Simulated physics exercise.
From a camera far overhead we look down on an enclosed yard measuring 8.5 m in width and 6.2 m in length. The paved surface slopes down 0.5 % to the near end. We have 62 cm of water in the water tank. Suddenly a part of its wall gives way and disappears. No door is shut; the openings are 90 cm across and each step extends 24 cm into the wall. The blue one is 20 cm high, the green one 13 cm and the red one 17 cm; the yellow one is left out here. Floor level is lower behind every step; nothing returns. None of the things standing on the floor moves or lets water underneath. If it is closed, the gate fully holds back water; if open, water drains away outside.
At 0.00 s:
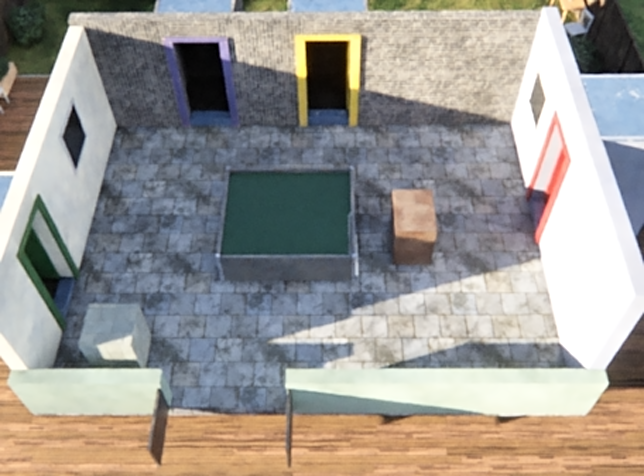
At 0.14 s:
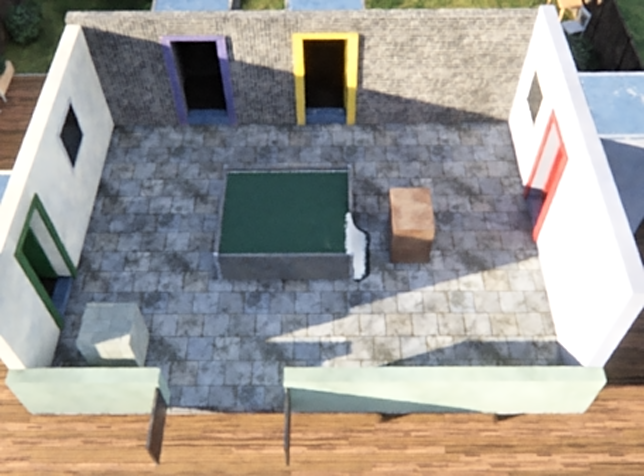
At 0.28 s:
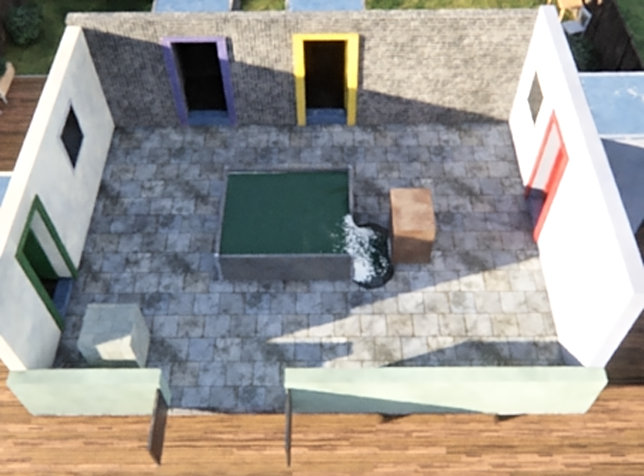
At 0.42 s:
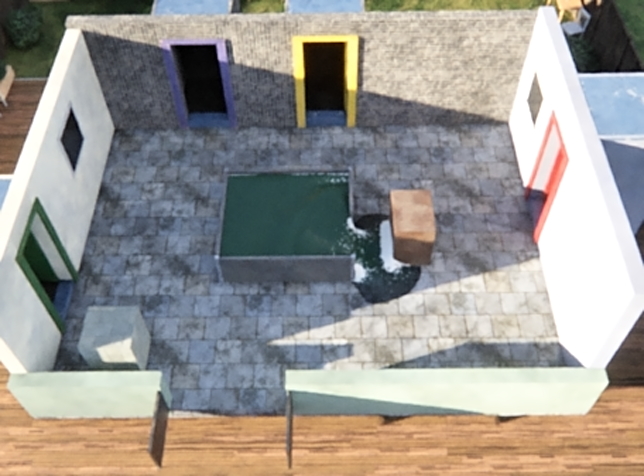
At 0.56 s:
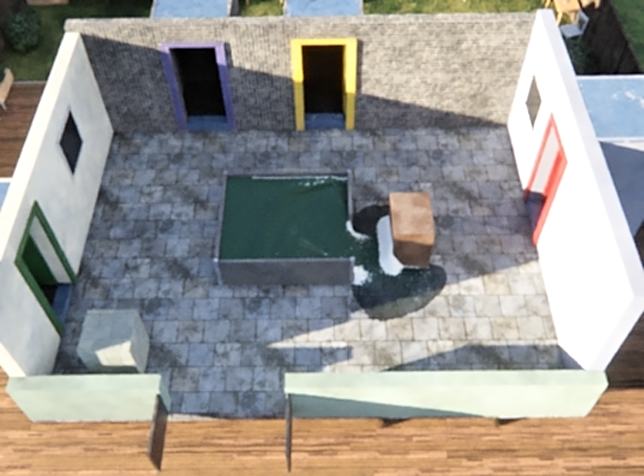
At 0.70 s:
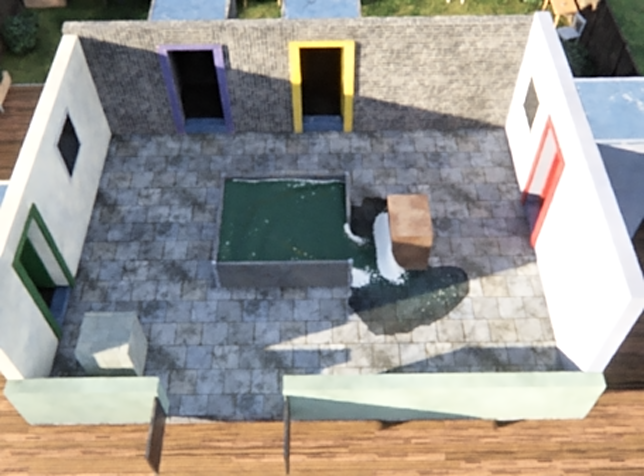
A walled, roofless yard with grey stone paving is seen from high above, the camera almost still. A dark green water tank stands in the middle beside a brown block, with purple and yellow doorways at the back, a green one on the left, a red one on the right and a pale block near the front left. Water bursts from the tank's right side, foams against the brown block and spreads rightward in a dark, widening pool.
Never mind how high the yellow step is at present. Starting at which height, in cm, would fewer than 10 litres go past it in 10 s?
Starting at roughly 9.5 cm.
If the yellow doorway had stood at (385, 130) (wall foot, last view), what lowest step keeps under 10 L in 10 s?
About 16 cm.
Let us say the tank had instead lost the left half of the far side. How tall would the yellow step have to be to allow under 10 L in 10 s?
I'd say close to 15 cm.
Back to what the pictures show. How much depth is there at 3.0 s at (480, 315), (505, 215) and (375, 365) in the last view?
About 3, 0 and 2 cm respectively.
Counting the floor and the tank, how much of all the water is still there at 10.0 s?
Water still present: Approx. 98 %.
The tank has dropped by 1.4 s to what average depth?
Roughly 47 cm.
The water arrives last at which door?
It is the green one.
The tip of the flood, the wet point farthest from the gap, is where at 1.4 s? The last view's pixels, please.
Around (552, 328).
After 1.4 s water covers 20 % of the floor, deepest (51 cm) near (380, 262); it has not reached the yellow door.
After 3.0 s water covers 35 % of the floor, deepest (33 cm) near (380, 262); 12 cm at the yellow door, 0 litres in over its 23 cm step.
After 10.0 s water covers 90 % of the floor, deepest (13 cm) near (358, 210); 8 cm at the yellow door, 0 litres in over its 23 cm step.
At the yellow door as built, the water arrived by 1.9 s and peaked near 13 cm at 2.8 s.
With a step of 8 cm, 22 litres would have come in within the 10 s; with 10.5 cm, 7 litres. So under 10 litres takes about 9.5 cm.
